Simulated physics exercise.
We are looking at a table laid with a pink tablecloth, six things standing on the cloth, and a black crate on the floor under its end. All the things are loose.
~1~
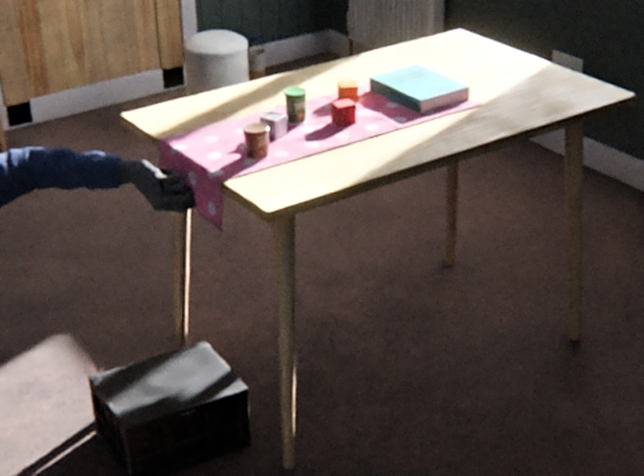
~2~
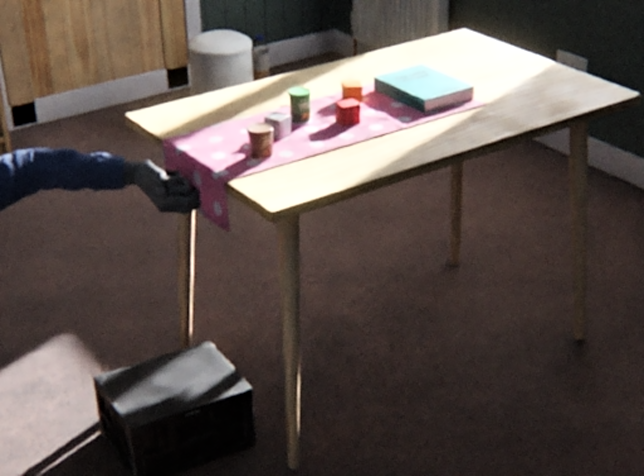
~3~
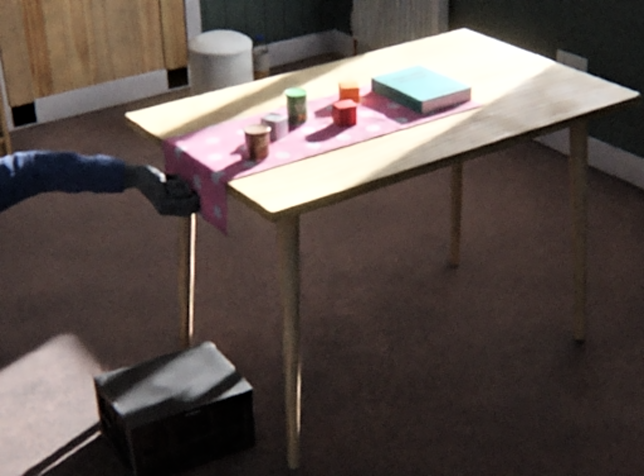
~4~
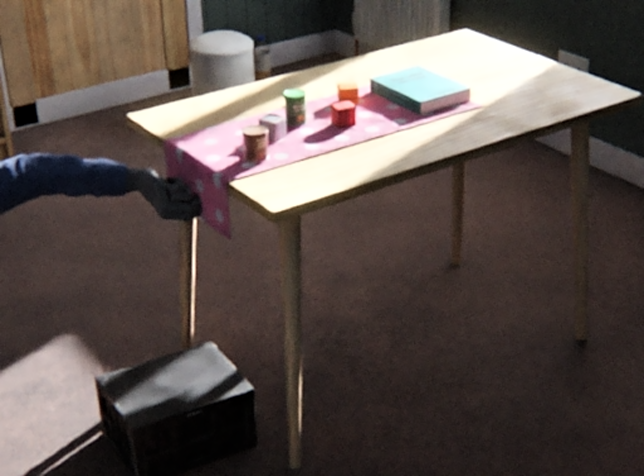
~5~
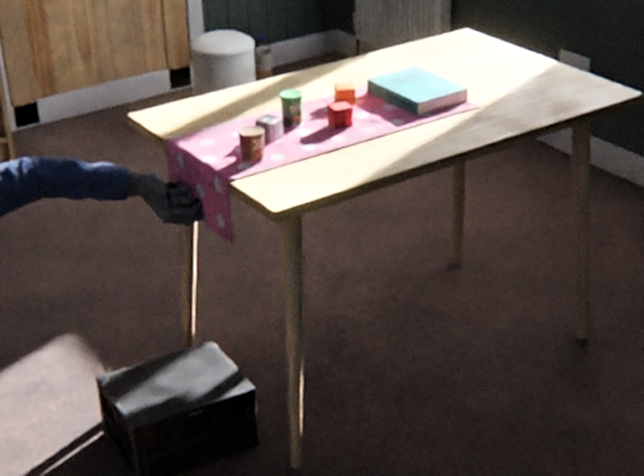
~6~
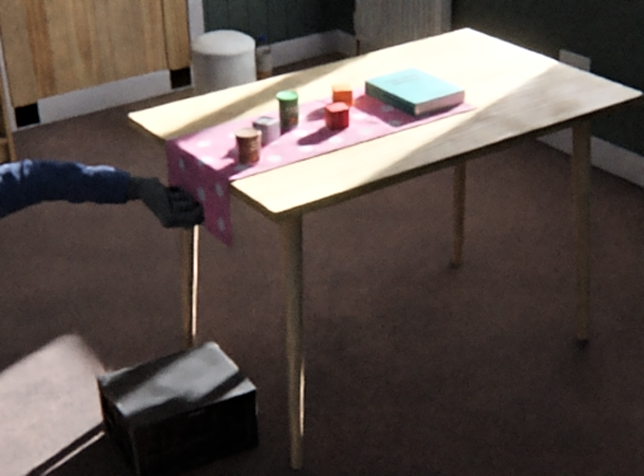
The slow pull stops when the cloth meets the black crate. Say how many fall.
It carries off four.
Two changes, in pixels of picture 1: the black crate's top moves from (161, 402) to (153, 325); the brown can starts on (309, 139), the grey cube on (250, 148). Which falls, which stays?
The brown can does not fall; the grey cube falls.
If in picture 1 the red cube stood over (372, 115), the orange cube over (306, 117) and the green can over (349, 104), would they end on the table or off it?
The red cube does not fall, the orange cube comes down, the green can tumbles off.
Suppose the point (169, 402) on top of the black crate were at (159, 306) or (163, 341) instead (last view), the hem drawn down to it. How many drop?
Then 1 and 2.
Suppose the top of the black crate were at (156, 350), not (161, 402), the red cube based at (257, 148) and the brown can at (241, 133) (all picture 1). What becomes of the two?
The red cube drops off, the brown can comes down.
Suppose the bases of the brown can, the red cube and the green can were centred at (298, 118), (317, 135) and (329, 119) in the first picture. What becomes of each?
The brown can goes over; the red cube is carried off; the green can falls.
Soon after, hem near (204, 310); brown can and grey cube gone.
After that, hem on the crate; brown can, grey cube, green can and red cube gone.
In the end, hem on the crate; brown can, grey cube, green can and red cube gone. The answer is four.
